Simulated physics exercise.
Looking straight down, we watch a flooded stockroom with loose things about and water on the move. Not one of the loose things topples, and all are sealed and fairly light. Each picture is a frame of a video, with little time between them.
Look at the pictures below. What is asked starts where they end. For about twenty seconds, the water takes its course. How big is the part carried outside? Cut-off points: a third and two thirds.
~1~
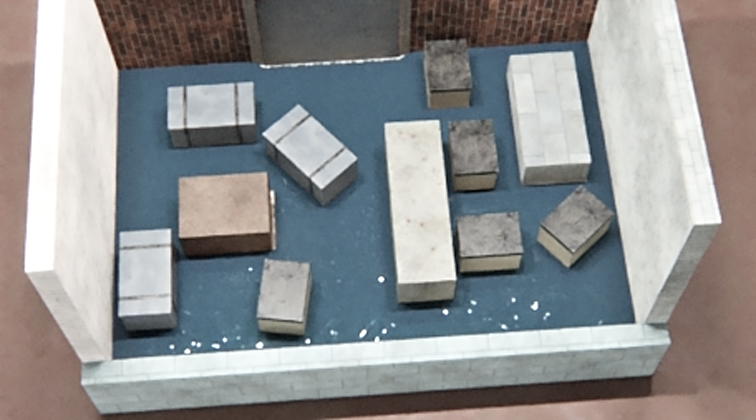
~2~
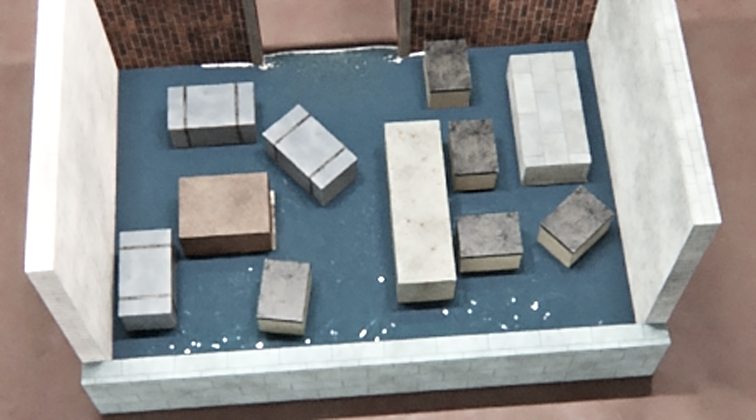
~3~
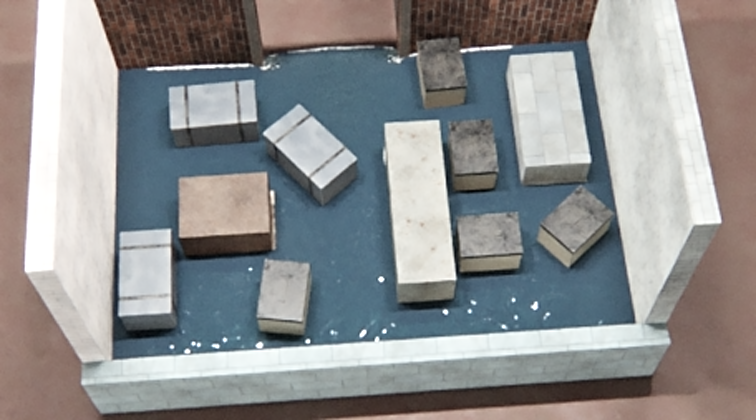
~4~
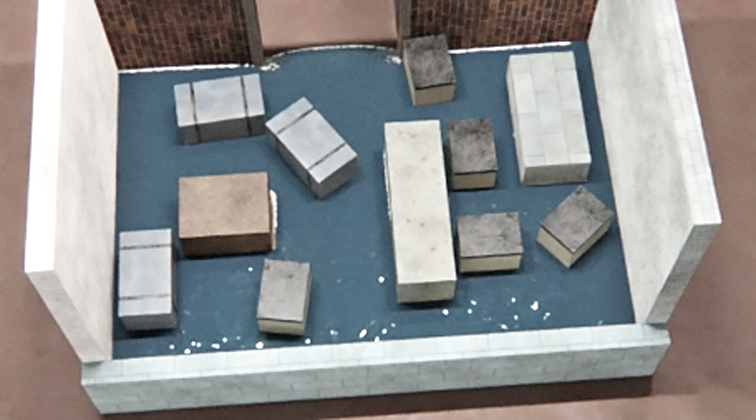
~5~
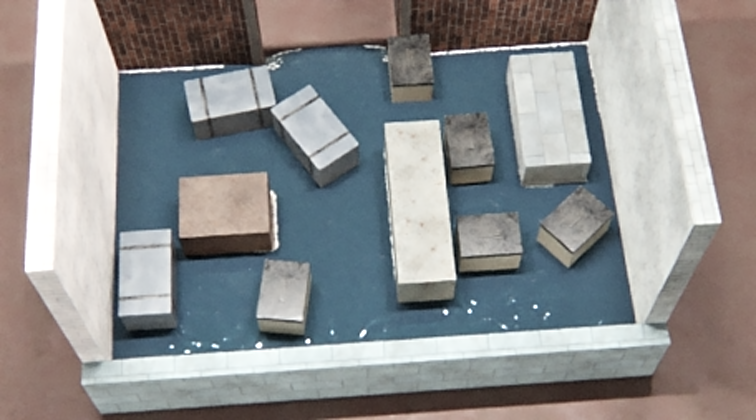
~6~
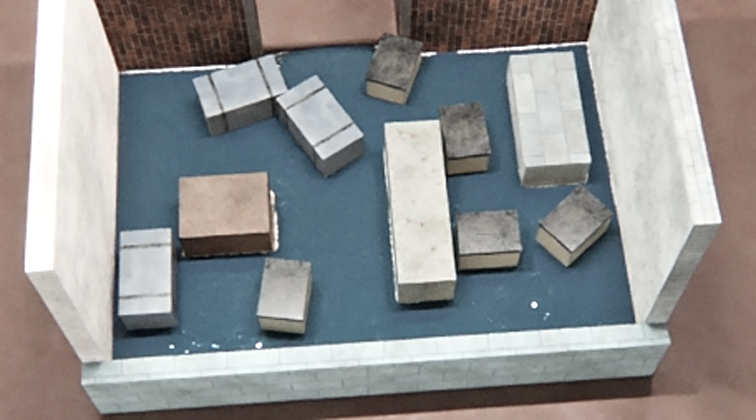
At least two thirds.
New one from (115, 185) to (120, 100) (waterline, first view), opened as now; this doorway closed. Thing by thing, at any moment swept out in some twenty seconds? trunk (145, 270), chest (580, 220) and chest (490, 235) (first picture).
Lost, retained and retained.
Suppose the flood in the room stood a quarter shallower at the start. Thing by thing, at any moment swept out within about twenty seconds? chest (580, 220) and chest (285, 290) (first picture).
As listed: Kept in, through.
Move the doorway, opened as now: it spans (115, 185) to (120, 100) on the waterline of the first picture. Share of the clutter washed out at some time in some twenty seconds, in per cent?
About 80 percent.
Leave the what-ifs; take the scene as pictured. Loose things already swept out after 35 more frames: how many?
The answer here is 6.
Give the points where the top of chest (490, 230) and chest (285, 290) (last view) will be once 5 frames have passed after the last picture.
The first top is close to (477, 195) and the second close to (305, 257).
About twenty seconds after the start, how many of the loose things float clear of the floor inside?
It comes to 1.
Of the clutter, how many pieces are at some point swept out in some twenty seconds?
That makes 7.
A moment on, 2 of 8 are out; 6 afloat.
Next, 4 of 8 are out; 4 afloat.
Later, 6 of 8 are out; 2 afloat.
In the end, 7 of 8 are out; 1 afloat.
